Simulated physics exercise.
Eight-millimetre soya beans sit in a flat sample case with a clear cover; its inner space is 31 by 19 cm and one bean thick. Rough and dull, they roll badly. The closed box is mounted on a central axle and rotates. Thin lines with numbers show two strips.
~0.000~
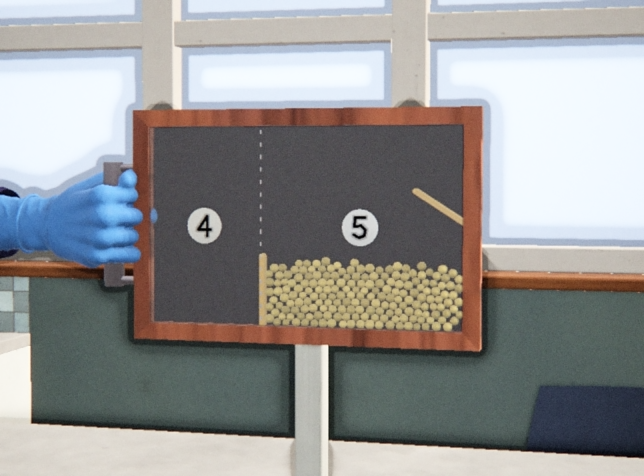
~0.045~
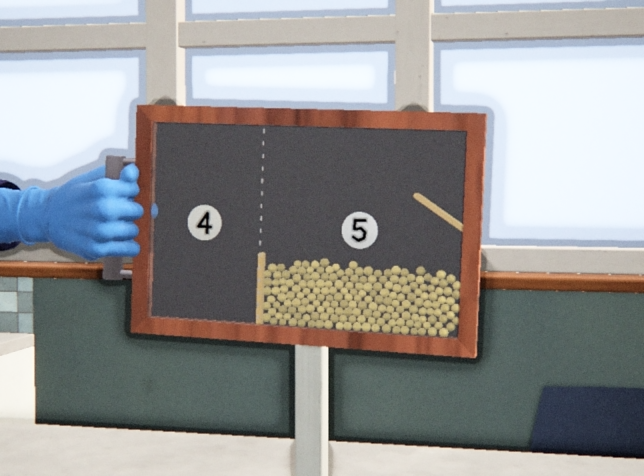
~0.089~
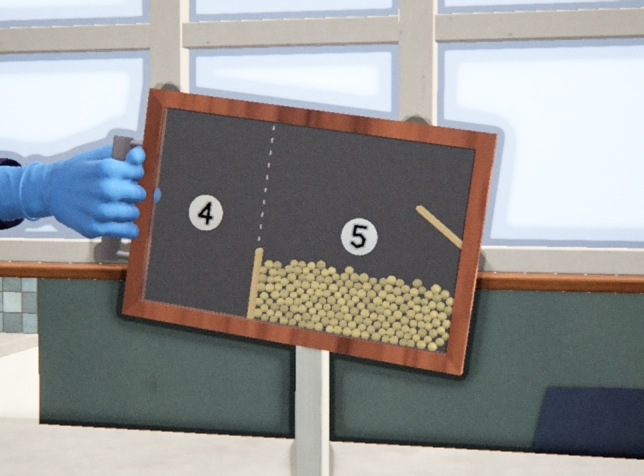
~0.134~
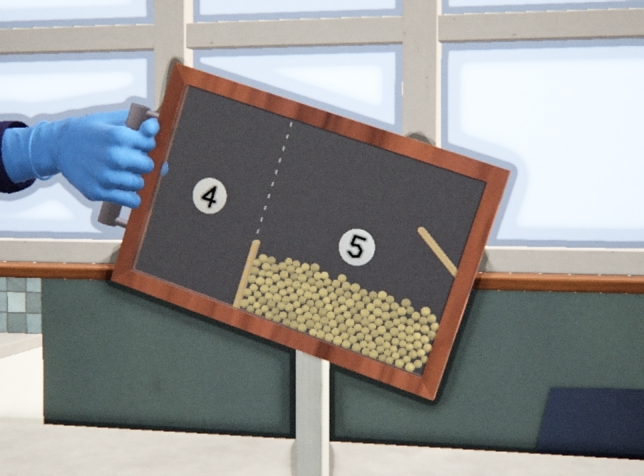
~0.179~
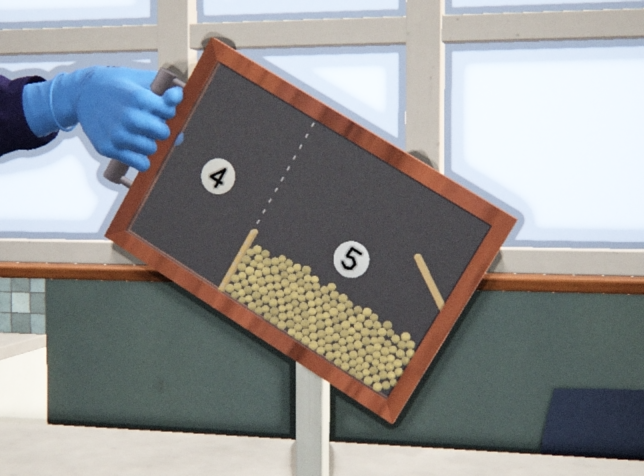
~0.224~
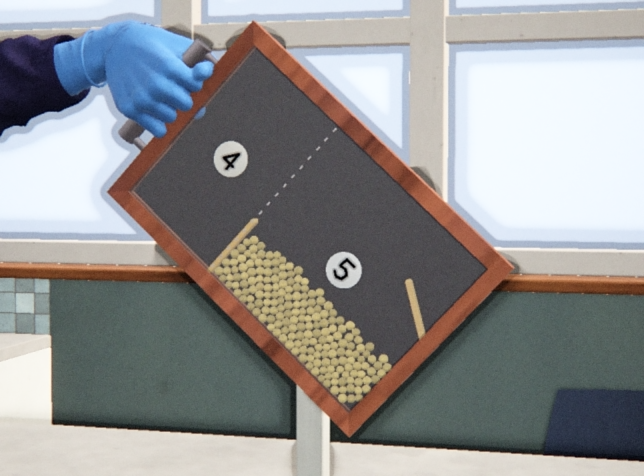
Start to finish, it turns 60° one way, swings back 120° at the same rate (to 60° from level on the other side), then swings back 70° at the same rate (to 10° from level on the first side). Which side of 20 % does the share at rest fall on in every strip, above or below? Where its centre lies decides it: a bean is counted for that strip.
Strip 4 - below; strip 5 - above.
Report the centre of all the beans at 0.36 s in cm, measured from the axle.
Offset approx. 3 cm left, 9 cm below.
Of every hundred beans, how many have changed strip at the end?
Close to 10 % end up somewhere else.
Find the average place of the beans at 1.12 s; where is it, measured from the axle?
The middle sits around 5 cm right of it and 5 cm below it.
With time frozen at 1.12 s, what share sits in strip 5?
About 95 percent of the load.
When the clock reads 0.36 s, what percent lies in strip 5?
Share: Near 100 per cent.
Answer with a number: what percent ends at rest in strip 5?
Share at rest: Approx. 90 %.
After 0.36 s, it stands 60° clockwise; the beans' middle is 3 cm left of and 9 cm below the centre; no. 5, 100 %.
After 1.12 s, it stands 25° anticlockwise; the beans' middle is 5 cm right of and 5 cm below the centre; no. 4, 5 %, no. 5, 95 %.
After 1.31 s, it stands 10° clockwise; the beans' middle is 1 cm right of and 7 cm below the centre; no. 4, 10 %, no. 5, 90 %.
Settled by 2.0 s, it stands 10° clockwise; no. 4, 10 %, no. 5, 90 %.
